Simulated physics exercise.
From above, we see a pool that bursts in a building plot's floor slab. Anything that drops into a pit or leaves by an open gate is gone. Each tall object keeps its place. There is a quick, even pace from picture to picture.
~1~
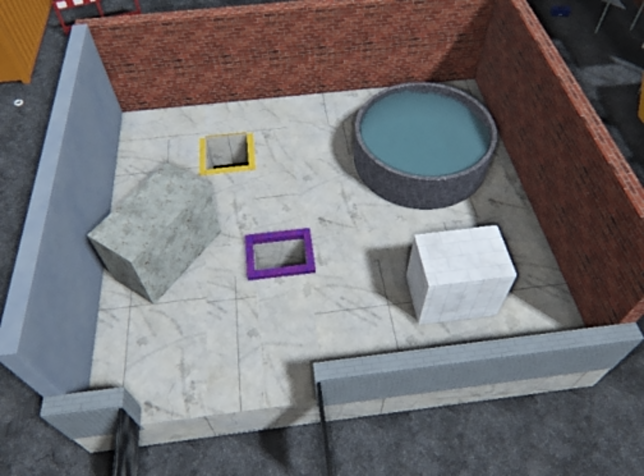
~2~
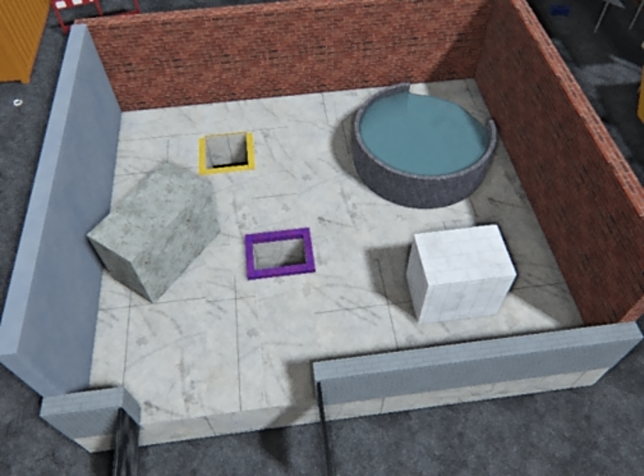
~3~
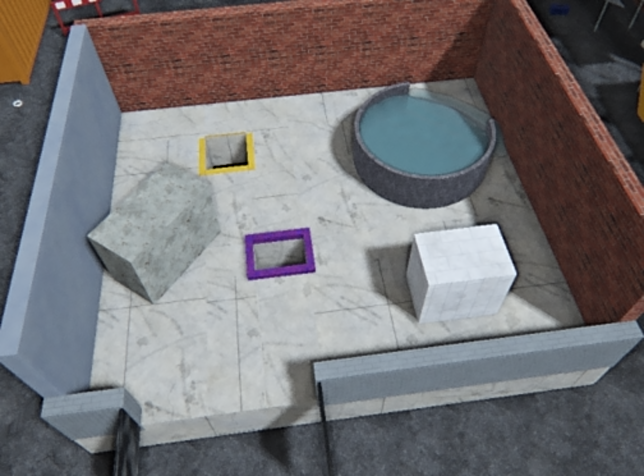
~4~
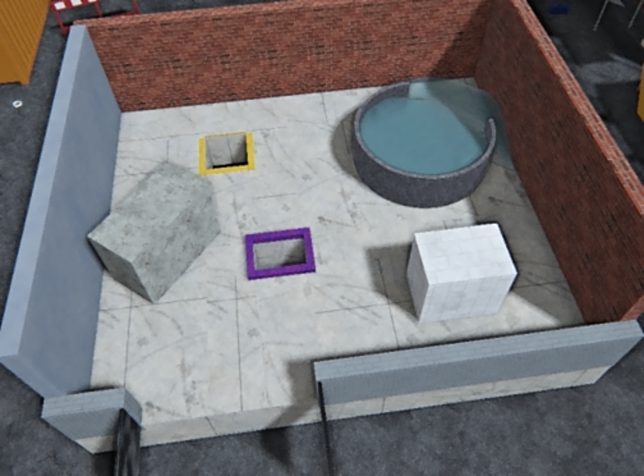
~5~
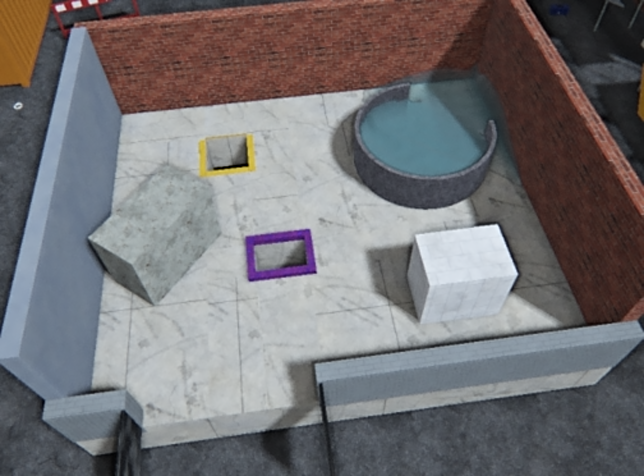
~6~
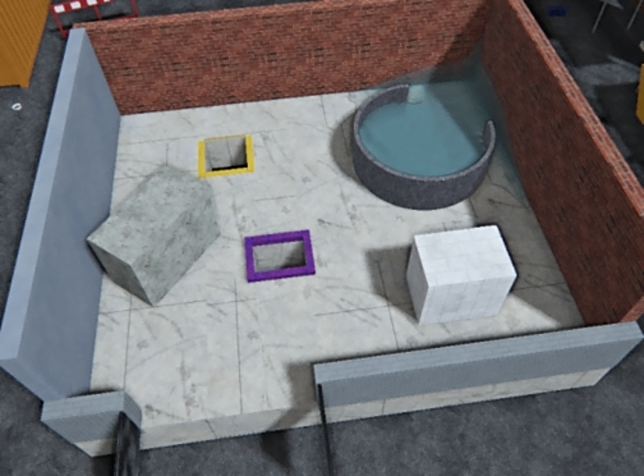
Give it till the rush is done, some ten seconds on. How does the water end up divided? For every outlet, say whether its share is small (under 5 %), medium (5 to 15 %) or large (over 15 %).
Result - gate: Small; yellow pit: Large; purple pit: Small.
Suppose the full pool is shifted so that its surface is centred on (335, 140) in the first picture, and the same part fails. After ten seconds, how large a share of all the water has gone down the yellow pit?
I'd put the yellow pit at 8 % of the whole.
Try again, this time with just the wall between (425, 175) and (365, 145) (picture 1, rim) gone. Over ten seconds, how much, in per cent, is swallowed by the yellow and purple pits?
Yellow: 4 percent; purple: 10 percent.
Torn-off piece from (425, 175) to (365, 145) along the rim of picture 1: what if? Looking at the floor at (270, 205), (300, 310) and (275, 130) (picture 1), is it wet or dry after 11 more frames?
Point 1: Inundated; point 2: Inundated; point 3: Unwetted.
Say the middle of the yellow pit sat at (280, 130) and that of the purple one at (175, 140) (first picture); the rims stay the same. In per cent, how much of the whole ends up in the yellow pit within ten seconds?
Note: Yellow pit, 25 percent.
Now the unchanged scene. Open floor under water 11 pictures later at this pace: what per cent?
My guess is around 25 in a hundred.
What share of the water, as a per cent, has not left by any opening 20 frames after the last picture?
Close to 94 %.
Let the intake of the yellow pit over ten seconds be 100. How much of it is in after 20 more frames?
It should be near 30 percent of the ten-second total.
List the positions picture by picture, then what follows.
The first frame shows the round tank at (425, 131) is whole and still.
In the second frame, the front is at a hidden place, out from the gap on the round tank's far side.
In the third frame, the front is at (505, 151), out from the gap on the round tank's far side.
In the fourth frame, water pours out on the round tank's far side and has run to a hidden place.
In the fifth frame, the front is at (520, 183), out from the gap on the round tank's far side.
In the sixth frame, water pours out on the round tank's far side and has run to (527, 202).
A moment on, water covers 15 % of the floor; the gate 0 %, the yellow pit 0 %, the purple pit 0 %.
Next, water covers 25 % of the floor; the gate 0 %, the yellow pit 0 %, the purple pit 0 %.
Then, water covers 50 % of the floor; the gate 0 %, the yellow pit 6 %, the purple pit 0 %.
Later, water covers 80 % of the floor; the gate 0 %, the yellow pit 11 %, the purple pit 0 %.
In the end, water covers 95 % of the floor; the gate 3 %, the yellow pit 18 %, the purple pit 0 %.
